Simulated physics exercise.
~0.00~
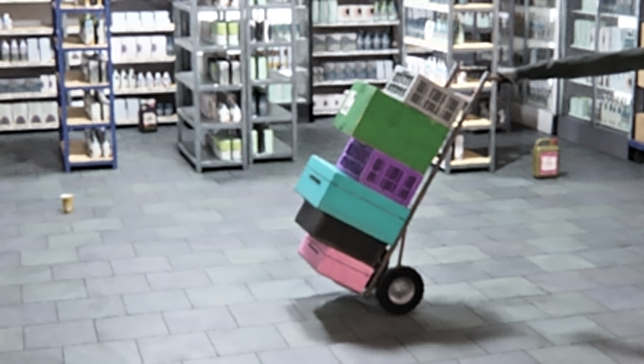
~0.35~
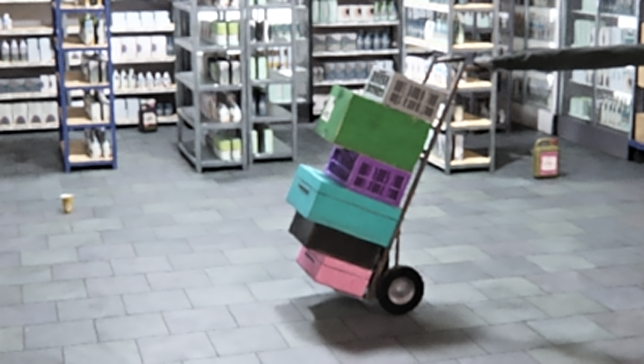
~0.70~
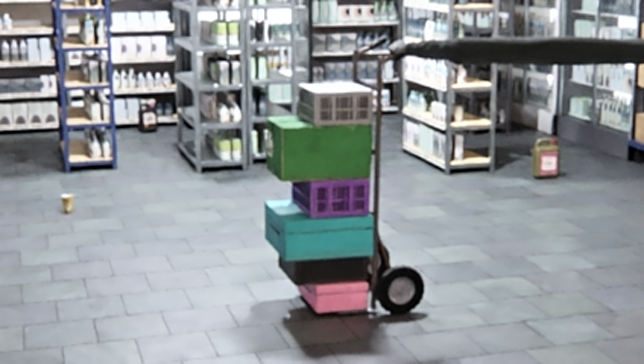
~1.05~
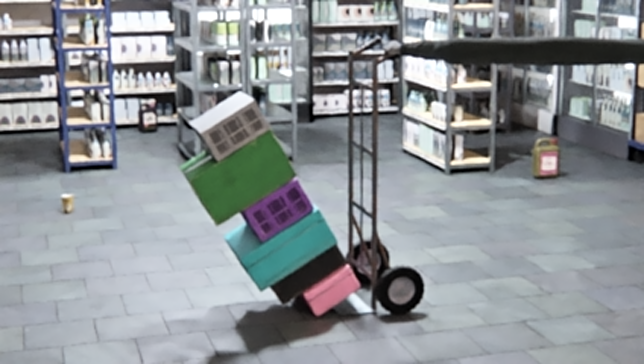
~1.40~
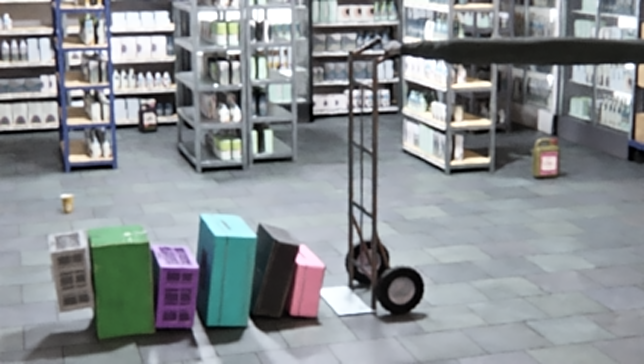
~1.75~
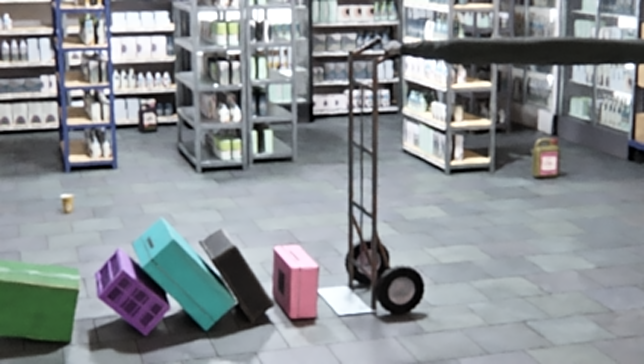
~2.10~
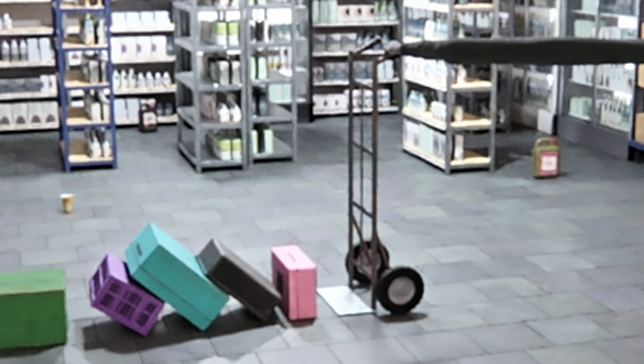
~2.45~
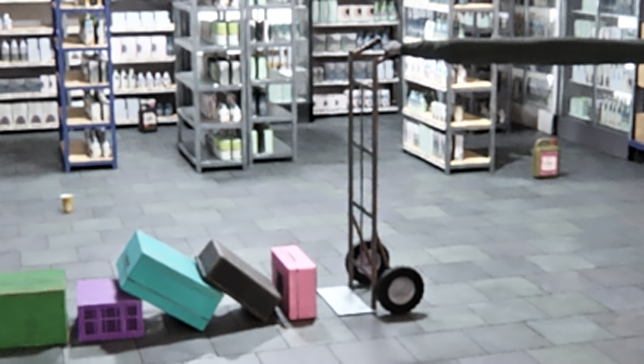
A sack truck stacked with six coloured boxes and crates swings upright and stops, and the whole stack tips off to the left, spilling across the tiled floor. The green box slides farthest left in view, while the purple, turquoise, black and pink ones settle nearer the empty truck.
